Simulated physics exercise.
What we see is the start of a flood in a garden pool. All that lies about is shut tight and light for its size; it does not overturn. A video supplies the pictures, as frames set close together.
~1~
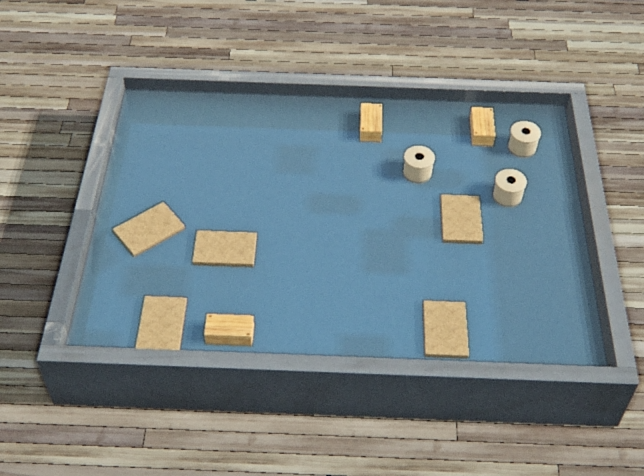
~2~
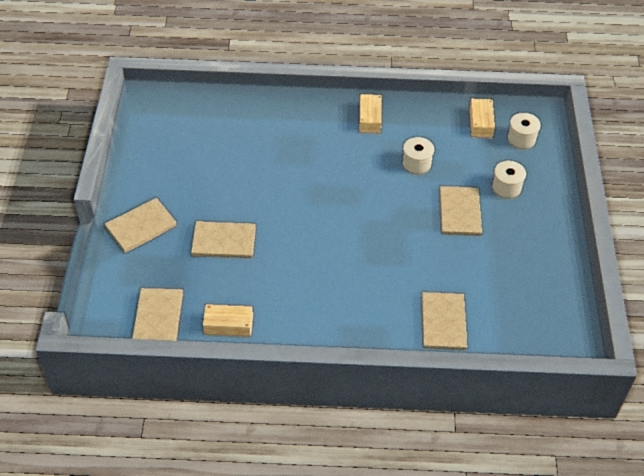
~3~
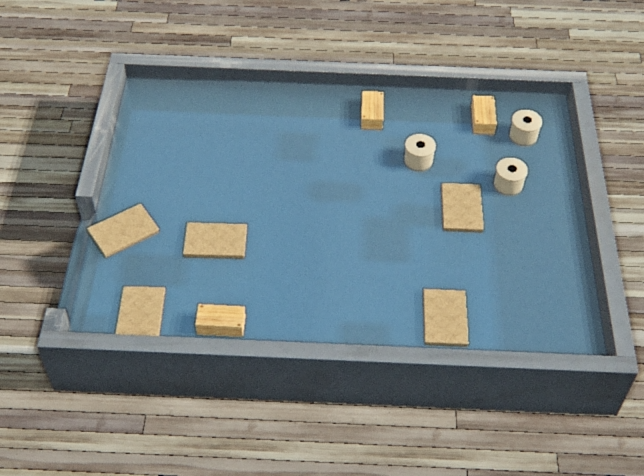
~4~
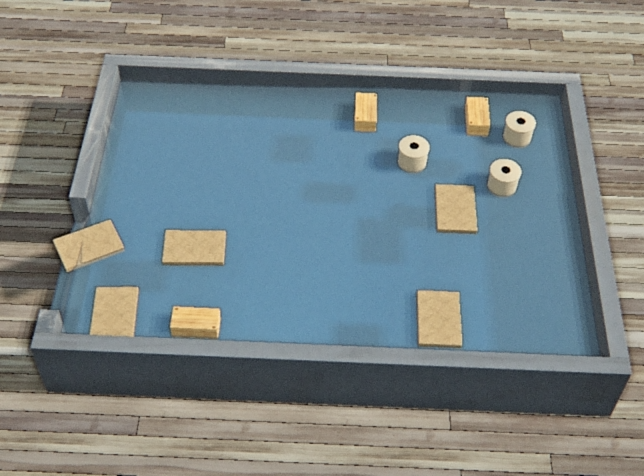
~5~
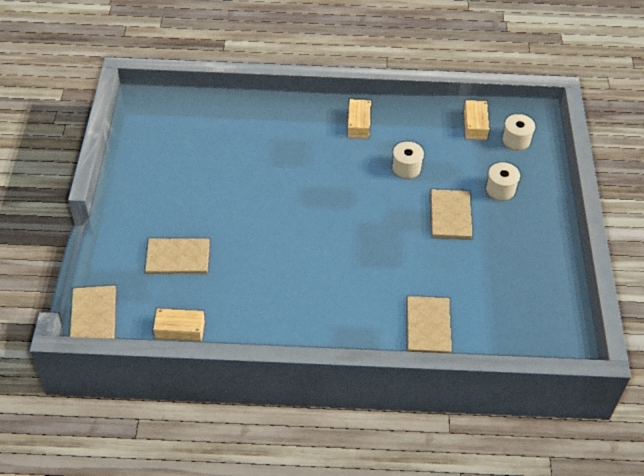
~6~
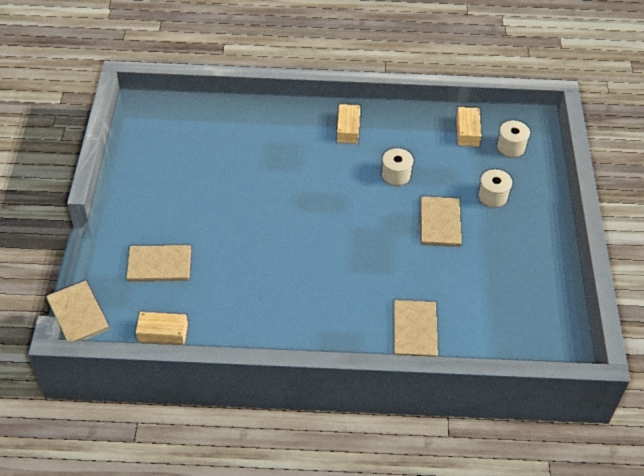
Flat tan boards and a wooden block float in the left part of a blue pool as a gap opens in its left wall. They drift left toward the opening, and the tilted board slips out of view through it. Another board then turns at the gap while the remaining pieces shift slightly left.
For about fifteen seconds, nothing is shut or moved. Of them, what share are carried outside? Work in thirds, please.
Result: Mid band.
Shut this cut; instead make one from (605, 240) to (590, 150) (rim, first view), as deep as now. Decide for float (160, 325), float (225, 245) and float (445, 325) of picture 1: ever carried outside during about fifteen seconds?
Each object, in the order asked: Not flushed / not flushed / flushed.
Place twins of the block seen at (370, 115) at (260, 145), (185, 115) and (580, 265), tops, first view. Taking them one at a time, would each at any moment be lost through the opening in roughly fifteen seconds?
Result list, first to last: Leaves, leaves, does not leave.
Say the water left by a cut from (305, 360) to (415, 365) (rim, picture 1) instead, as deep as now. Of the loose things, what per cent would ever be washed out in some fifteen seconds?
It works out to some 40 in a hundred.
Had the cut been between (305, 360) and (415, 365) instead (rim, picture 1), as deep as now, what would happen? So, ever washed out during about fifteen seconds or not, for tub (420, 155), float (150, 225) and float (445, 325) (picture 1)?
The three give no escape, no escape and escape, in that order.
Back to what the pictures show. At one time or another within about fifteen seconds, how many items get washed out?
It adds up to 4.
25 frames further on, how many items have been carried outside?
4 in all.
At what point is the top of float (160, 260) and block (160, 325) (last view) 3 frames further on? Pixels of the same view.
First object around (92, 270); second object around (106, 320).
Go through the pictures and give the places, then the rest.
The first picture shows a float at (161, 323), afloat; a float at (225, 247) floats; 0 of 11 have shifted.
The second picture shows a float at (158, 315) floats; a float at (224, 238) floats; 1 of 11 have shifted.
The third picture shows a float at (140, 313), afloat, close to its start; a float at (215, 239), afloat, close to its start; 4 of 11 have shifted.
The fourth picture shows a float at (114, 313), afloat, close to its start; a float at (194, 246), afloat, close to its start; 4 of 11 have shifted.
The fifth picture shows a float at (93, 313), afloat, a stride from its start; a float at (178, 254) floats, close to its start; 5 of 11 have shifted.
The sixth picture shows a float at (77, 311) floats, a stride from its start; a float at (159, 261) floats, a stride from its start; 10 of 11 have shifted.
A moment on, 2 of 11 are out; 9 afloat.
Next, 4 of 11 are out; 7 afloat.
Later, 4 of 11 are out; 7 afloat.
In the end, 4 of 11 are out; 7 afloat.
